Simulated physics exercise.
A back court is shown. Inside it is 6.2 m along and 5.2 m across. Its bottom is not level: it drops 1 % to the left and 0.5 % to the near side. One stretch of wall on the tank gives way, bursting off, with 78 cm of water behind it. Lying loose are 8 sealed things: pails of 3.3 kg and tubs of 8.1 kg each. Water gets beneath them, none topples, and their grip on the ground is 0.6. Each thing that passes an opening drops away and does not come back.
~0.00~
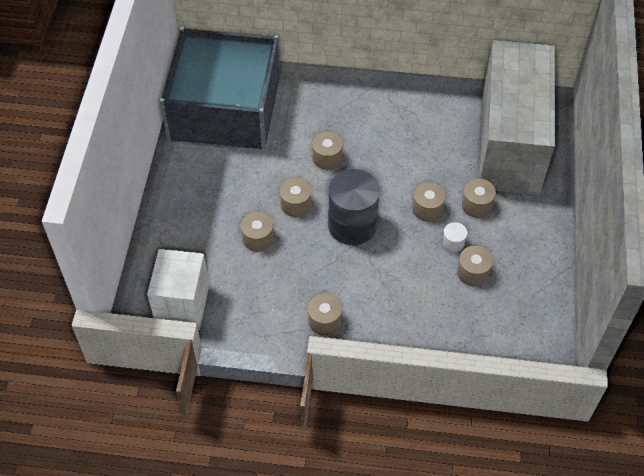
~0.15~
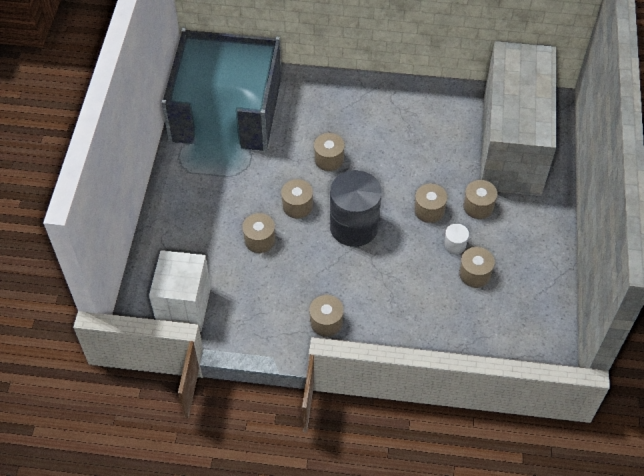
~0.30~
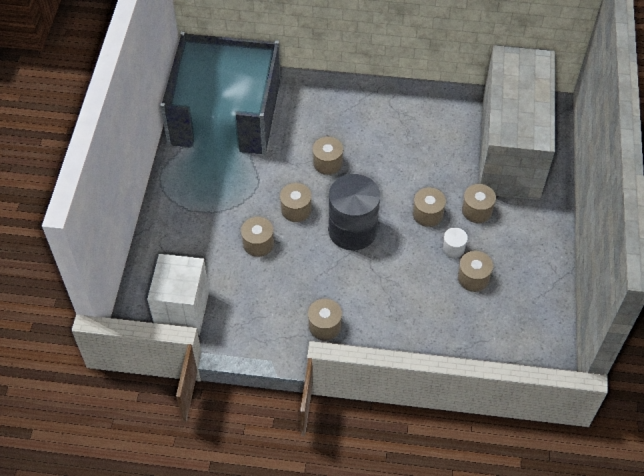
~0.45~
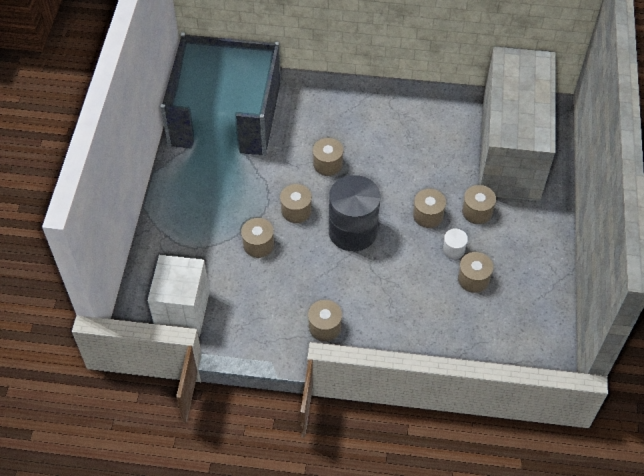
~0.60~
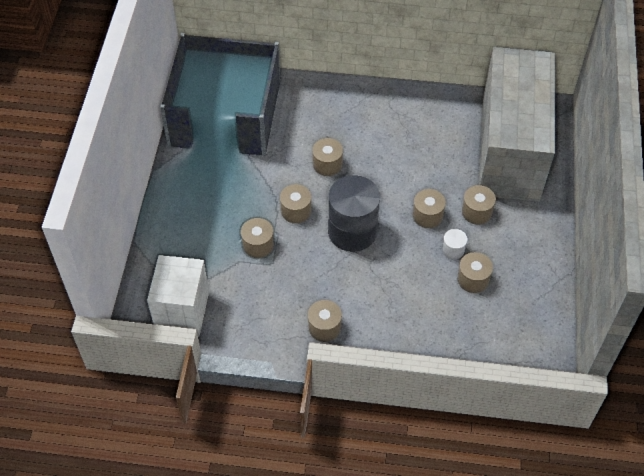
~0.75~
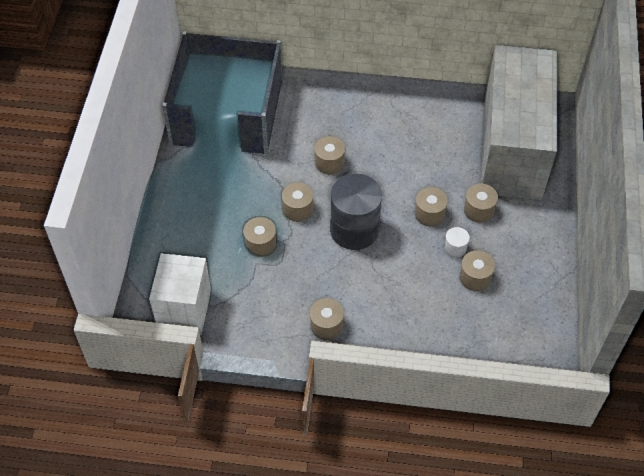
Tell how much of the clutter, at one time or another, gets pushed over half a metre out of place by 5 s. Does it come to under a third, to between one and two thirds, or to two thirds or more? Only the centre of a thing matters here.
I'd guess the moved share fails to make a third.
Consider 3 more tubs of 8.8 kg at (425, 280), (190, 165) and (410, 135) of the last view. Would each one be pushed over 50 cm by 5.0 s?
Note, in sequence: Under threshold; over threshold; under threshold.
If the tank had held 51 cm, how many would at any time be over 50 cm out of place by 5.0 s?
Result: 2.
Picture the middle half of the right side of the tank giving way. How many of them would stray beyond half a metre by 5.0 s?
Result: 5.
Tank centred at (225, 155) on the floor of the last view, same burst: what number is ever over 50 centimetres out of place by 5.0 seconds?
Result: 2.
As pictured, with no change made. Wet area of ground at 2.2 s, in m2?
My estimate is roughly 13 m2.
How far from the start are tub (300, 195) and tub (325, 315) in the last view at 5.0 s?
Net shifts, in order: 30 cm and 300 cm.
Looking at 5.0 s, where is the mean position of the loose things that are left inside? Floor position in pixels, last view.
Roughly at (431, 236).
After 1.1 s 1 of 8 are over 50 cm from their spots; 0 afloat.
After 2.2 s 2 of 8 are over 50 cm from their spots; 1 afloat.
After 3.5 s 2 of 8 are over 50 cm from their spots; 0 afloat.
After 5.0 s 2 of 8 are over 50 cm from their spots, and 2 have been at some point; 1 afloat.
